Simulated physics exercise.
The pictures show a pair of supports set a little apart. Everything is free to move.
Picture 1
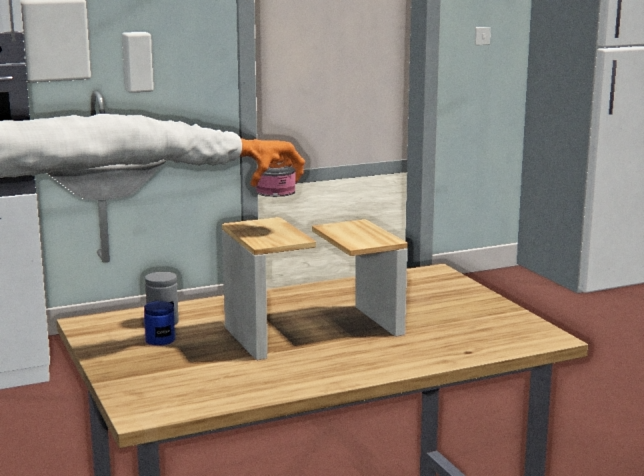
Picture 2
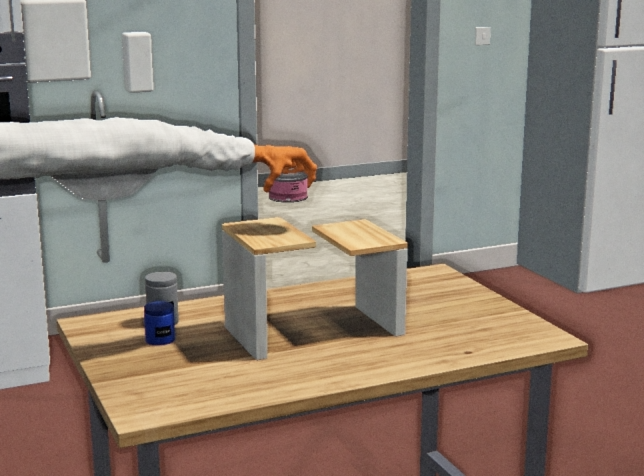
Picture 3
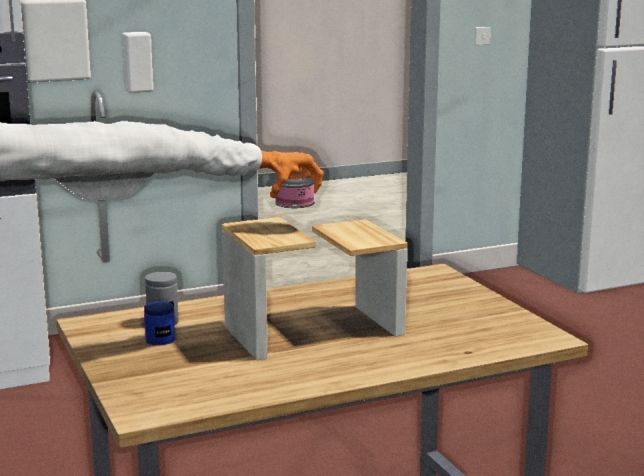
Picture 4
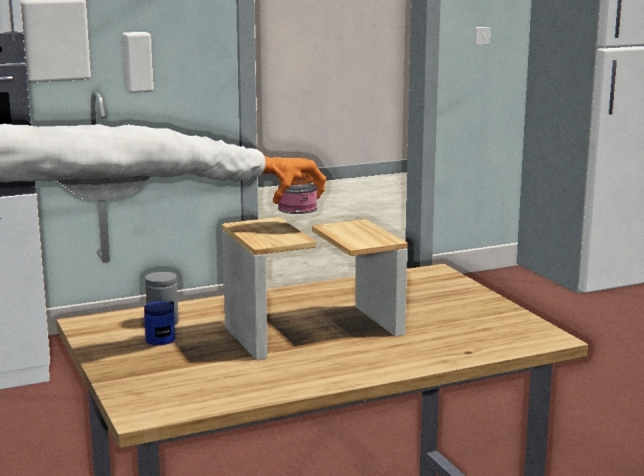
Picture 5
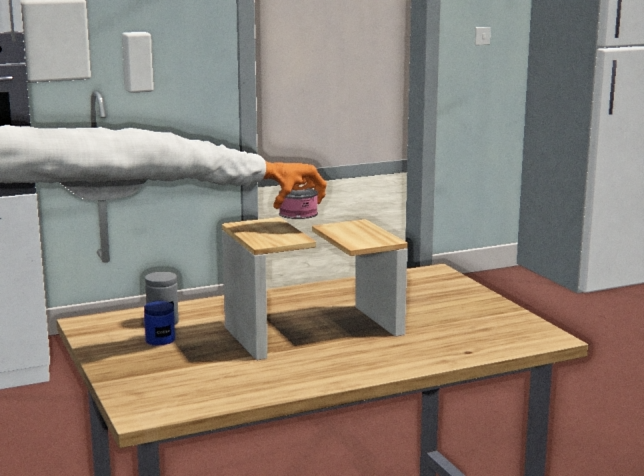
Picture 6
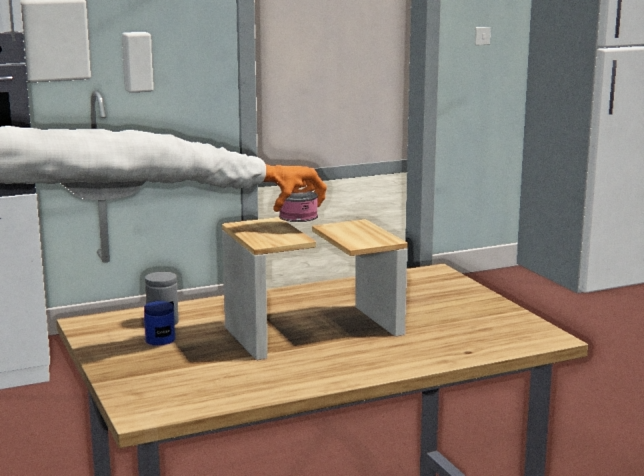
An orange-gloved hand on a white-sleeved arm reaches in from the left, holding a small pink tub above two grey supports with light wooden tops, set slightly apart on a wooden table. The kitchen-like room, seen from a fixed, slightly raised view, has pale blue-green walls, a reddish floor and a blue jar at the table's left. The hand carries the tub a short way right and slightly down, slowing to hover above the gap.
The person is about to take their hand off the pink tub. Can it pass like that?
In the end the tub drops through.
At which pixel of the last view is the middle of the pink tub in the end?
Near (279, 327).
Then, 0.40 s on from there, pink tub turned 63° from how it was put near (309, 228).
Then, 0.50 s on from there, pink tub on its side near (318, 269).
Then, 0.60 s on from there, pink tub on its side near (318, 307).
Then, 0.80 s on from there, pink tub turned 24° from how it was put near (290, 319).
In the end, moved from the start, pink tub; the other 2 unmoved. At the end, from the last picture's camera, pink tub near (279, 327). The tub goes down the gap.
